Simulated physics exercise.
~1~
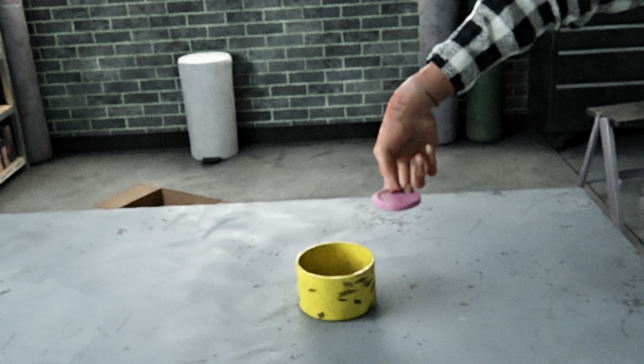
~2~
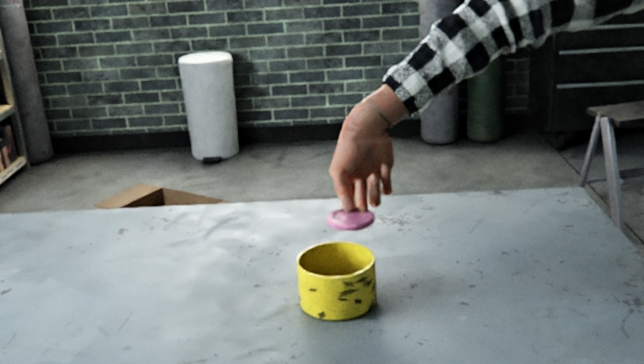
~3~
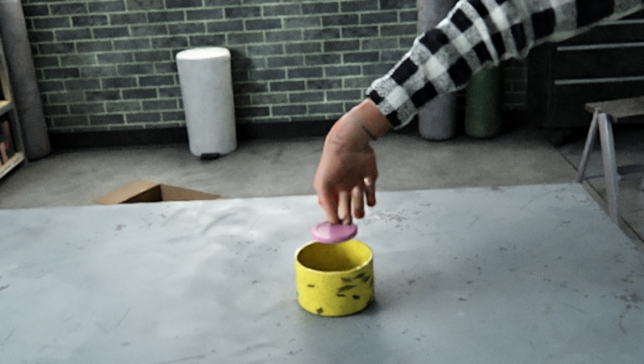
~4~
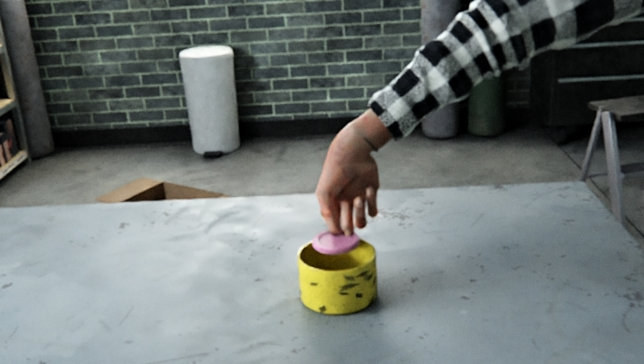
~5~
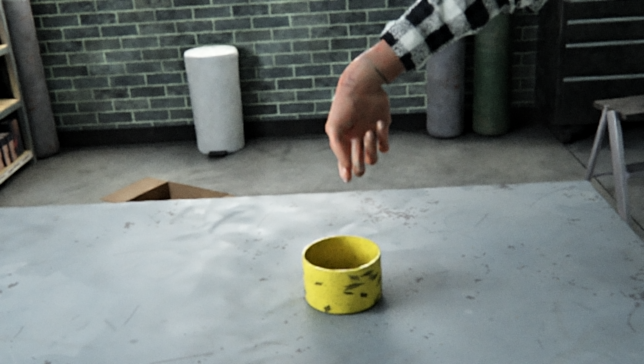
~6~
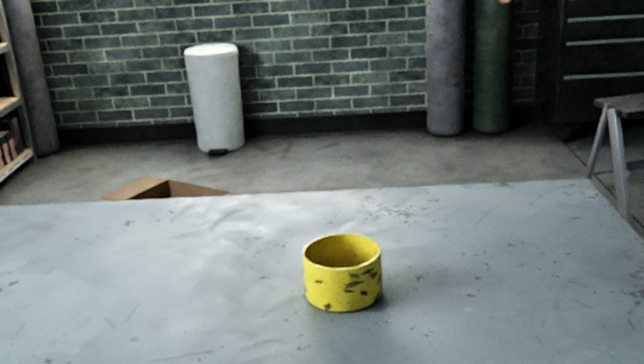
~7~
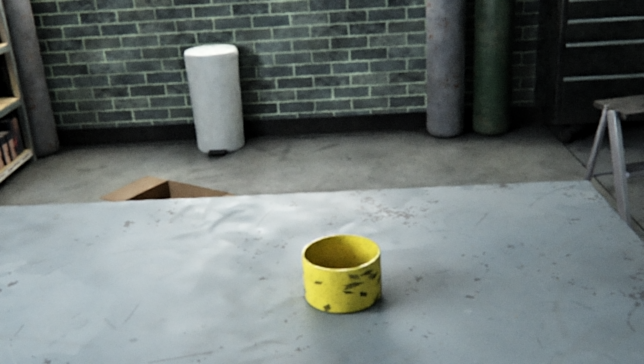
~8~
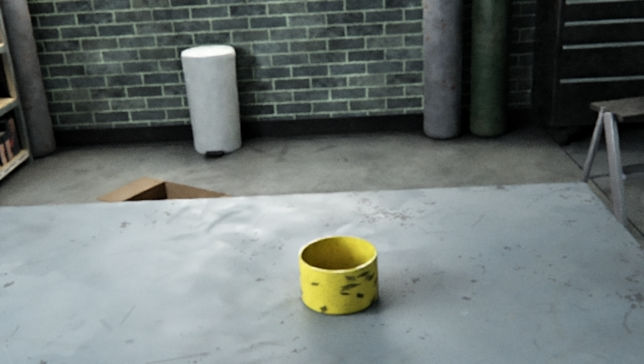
A pink disc, held in a hand from the right, moved left and down to the rim of a yellow, dark-speckled cup on a grey table. The hand let go and withdrew, and the disc slipped inside, out of sight, leaving only the cup.
